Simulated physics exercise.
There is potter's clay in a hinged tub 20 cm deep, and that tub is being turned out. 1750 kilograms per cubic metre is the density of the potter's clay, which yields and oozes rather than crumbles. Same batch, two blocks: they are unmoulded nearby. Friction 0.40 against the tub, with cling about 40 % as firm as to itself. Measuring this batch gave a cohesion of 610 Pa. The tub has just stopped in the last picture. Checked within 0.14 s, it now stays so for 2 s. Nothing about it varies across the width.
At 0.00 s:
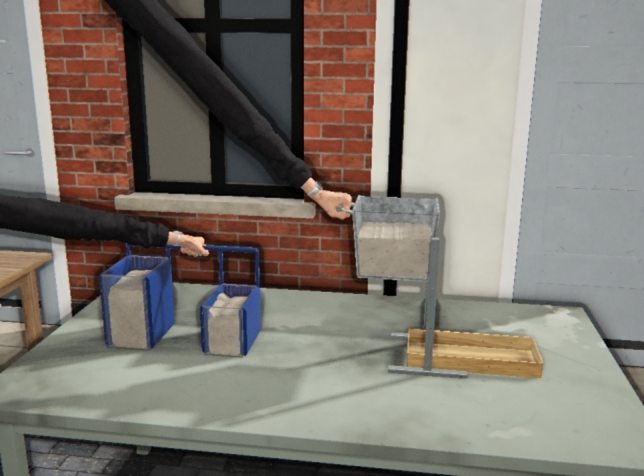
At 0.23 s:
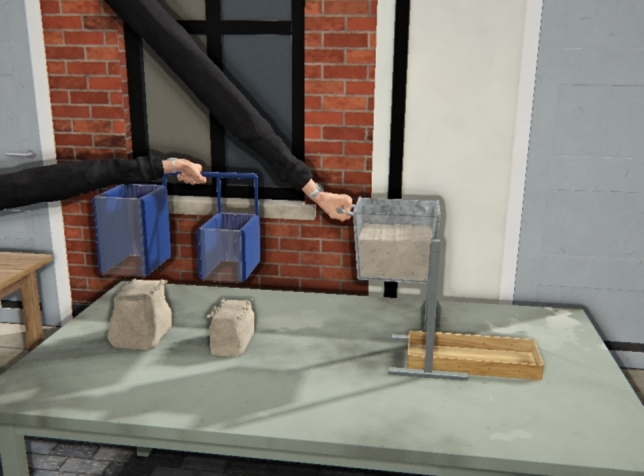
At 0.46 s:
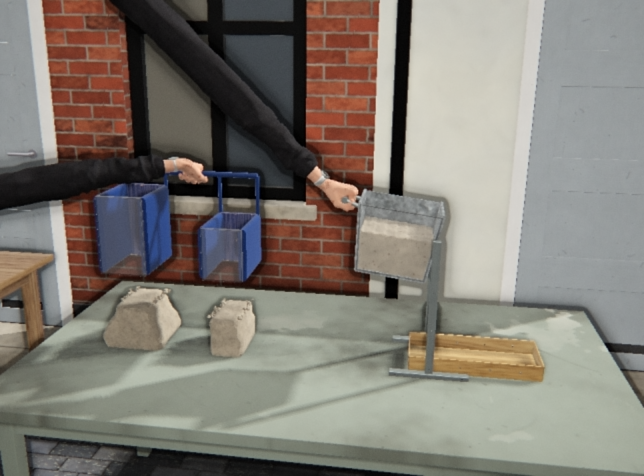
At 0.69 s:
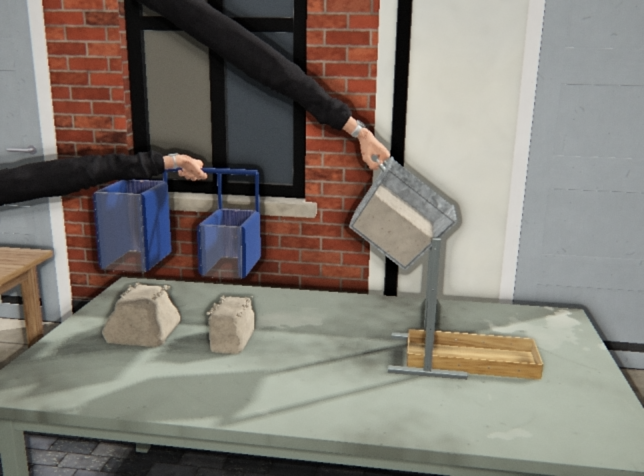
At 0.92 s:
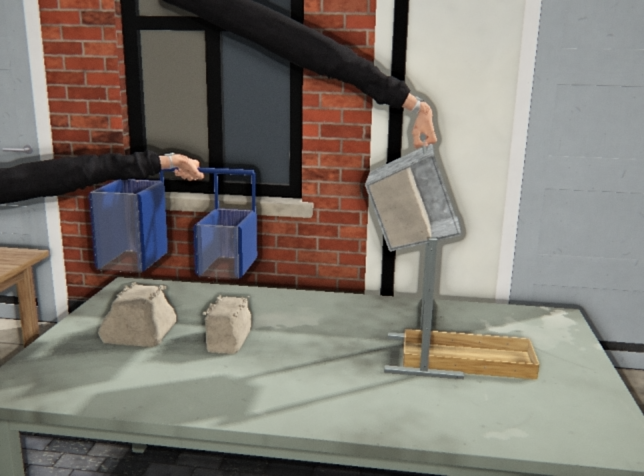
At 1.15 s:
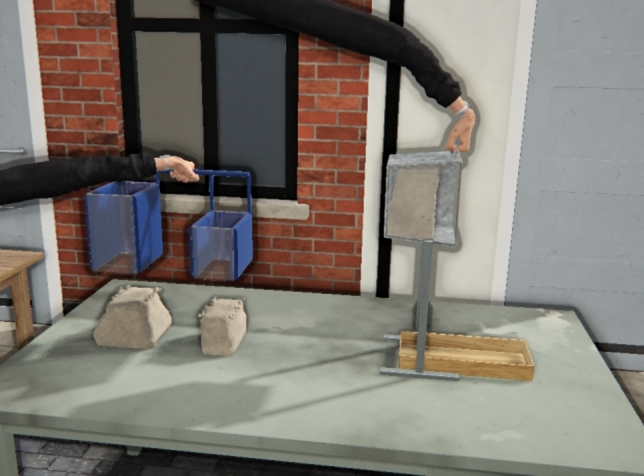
On a table outside a brick building, a hand lifts two blue moulds off two clay blocks, and the larger left block sags. Another hand then turns a clear hinged tub of clay clockwise onto its side above a wooden tray.
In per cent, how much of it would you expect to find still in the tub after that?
I would expect close to 57 per cent.
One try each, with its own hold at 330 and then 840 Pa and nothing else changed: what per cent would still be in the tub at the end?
50 %, then 95 %.
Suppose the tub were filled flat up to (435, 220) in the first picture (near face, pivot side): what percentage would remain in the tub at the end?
I'd say close to 45 % stays in the tub.
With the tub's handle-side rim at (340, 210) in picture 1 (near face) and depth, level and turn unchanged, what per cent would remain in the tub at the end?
Close to 50 per cent would still be in the tub.
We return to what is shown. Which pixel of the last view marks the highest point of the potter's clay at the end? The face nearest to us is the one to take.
Somewhere near (404, 205) in the last view.
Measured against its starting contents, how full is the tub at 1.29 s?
It comes to about 100 percent of the start.
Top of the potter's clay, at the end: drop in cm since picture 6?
Roughly 9 cm.
After 1.29 s, the tub is at 90 degrees and holds 100 %.
After 1.46 s, the tub is at 90 degrees and holds 85 %.
After 1.63 s, the tub is at 90 degrees and holds 62 %.
After 1.80 s, the tub is at 90 degrees and holds 57 %.
After 3.15 s, at the end, the tub is at 90 degrees and holds 57 %.
